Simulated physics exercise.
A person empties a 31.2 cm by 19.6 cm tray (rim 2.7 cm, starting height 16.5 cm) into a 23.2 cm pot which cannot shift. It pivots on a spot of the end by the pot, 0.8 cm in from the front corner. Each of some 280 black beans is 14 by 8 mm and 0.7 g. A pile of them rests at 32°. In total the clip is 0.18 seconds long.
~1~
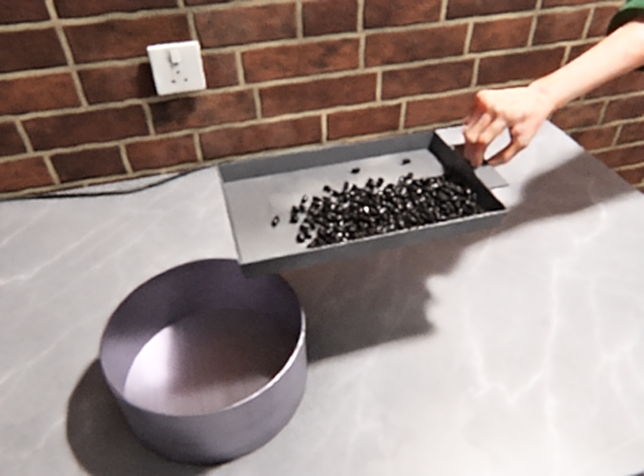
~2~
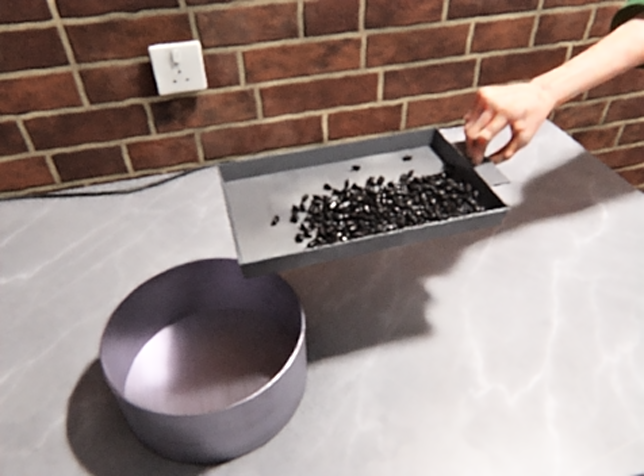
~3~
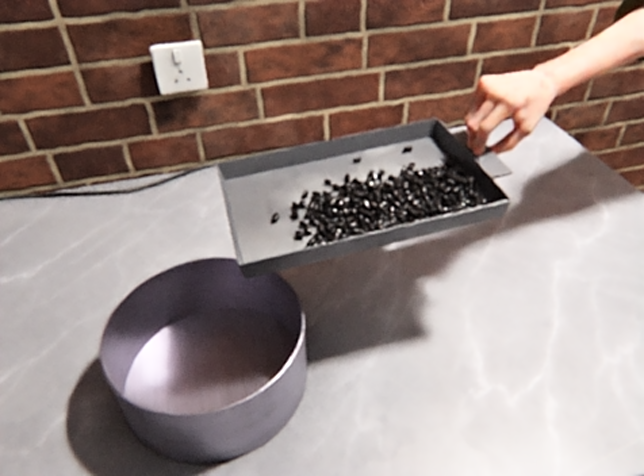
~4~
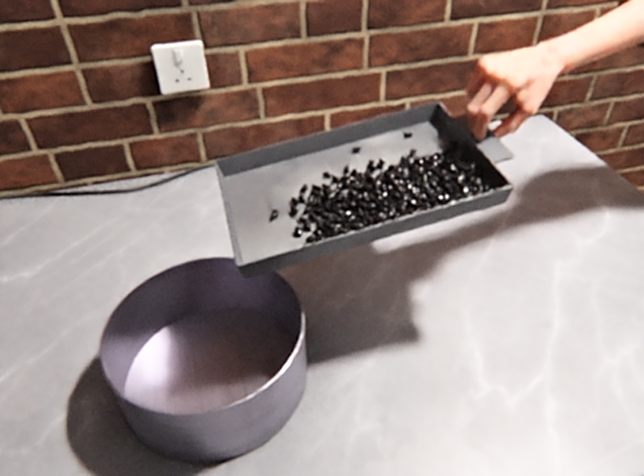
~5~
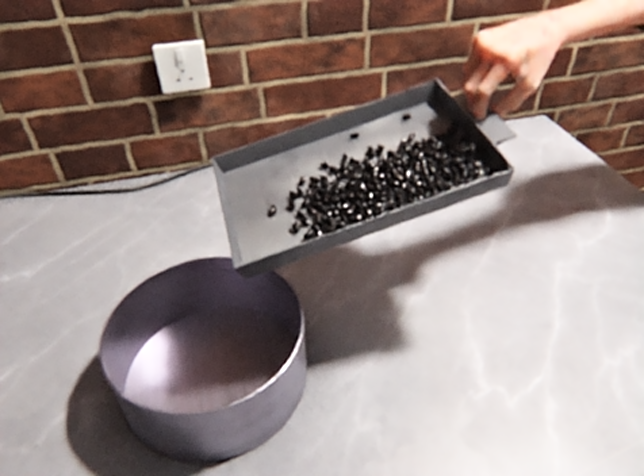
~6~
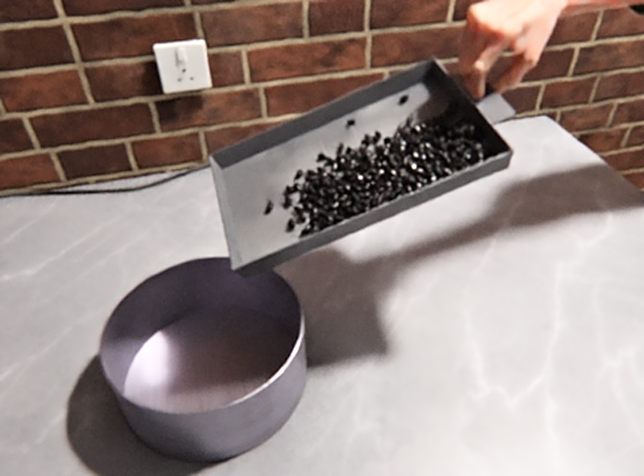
A hand reaching in from the upper right grips the end of a shallow dark grey tray holding a pile of shiny black beans, seen from slightly above over a grey marbled counter before a red brick wall. A round purplish-grey pot sits at the lower left, below a white wall socket. The hand steadily raises the tray's right end, tilting it down leftward, while the beans barely shift and the camera stays almost still.
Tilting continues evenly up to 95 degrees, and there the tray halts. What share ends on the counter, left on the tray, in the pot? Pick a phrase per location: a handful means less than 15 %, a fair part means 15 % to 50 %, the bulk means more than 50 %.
Counter: A handful, left on the tray: A handful, pot: The bulk.
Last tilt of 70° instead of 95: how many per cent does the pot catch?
Roughly 80 %.
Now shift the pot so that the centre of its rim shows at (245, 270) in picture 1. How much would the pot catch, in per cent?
It would come to around 25 percent.
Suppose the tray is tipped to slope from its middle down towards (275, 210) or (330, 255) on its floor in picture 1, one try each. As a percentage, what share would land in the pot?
I'd put it at about 55 per cent for the first tilt and about 65 per cent for the second.
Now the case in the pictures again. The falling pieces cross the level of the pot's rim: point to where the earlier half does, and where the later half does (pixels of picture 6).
Near (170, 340) at first, near (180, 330) afterwards.
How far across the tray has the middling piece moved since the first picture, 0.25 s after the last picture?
Displacement on the tray: About 4 cm.
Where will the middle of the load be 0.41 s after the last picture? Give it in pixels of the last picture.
I reckon close to (220, 256).
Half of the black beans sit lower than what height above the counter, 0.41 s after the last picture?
Roughly 20 centimetres.
Then, 0.25 s after the last picture, tilt 58 degrees; the tray holds 100 %, the pot 0 %.
Then, 0.41 s after the last picture, tilt 83 degrees; the tray holds 90 %, the pot 0 %.
Then, 0.70 s after the last picture, tilt 95 degrees; the tray holds 5 %, the pot 90 %.
In the end, counter 0 %, tray 0 %, pot 100 %.
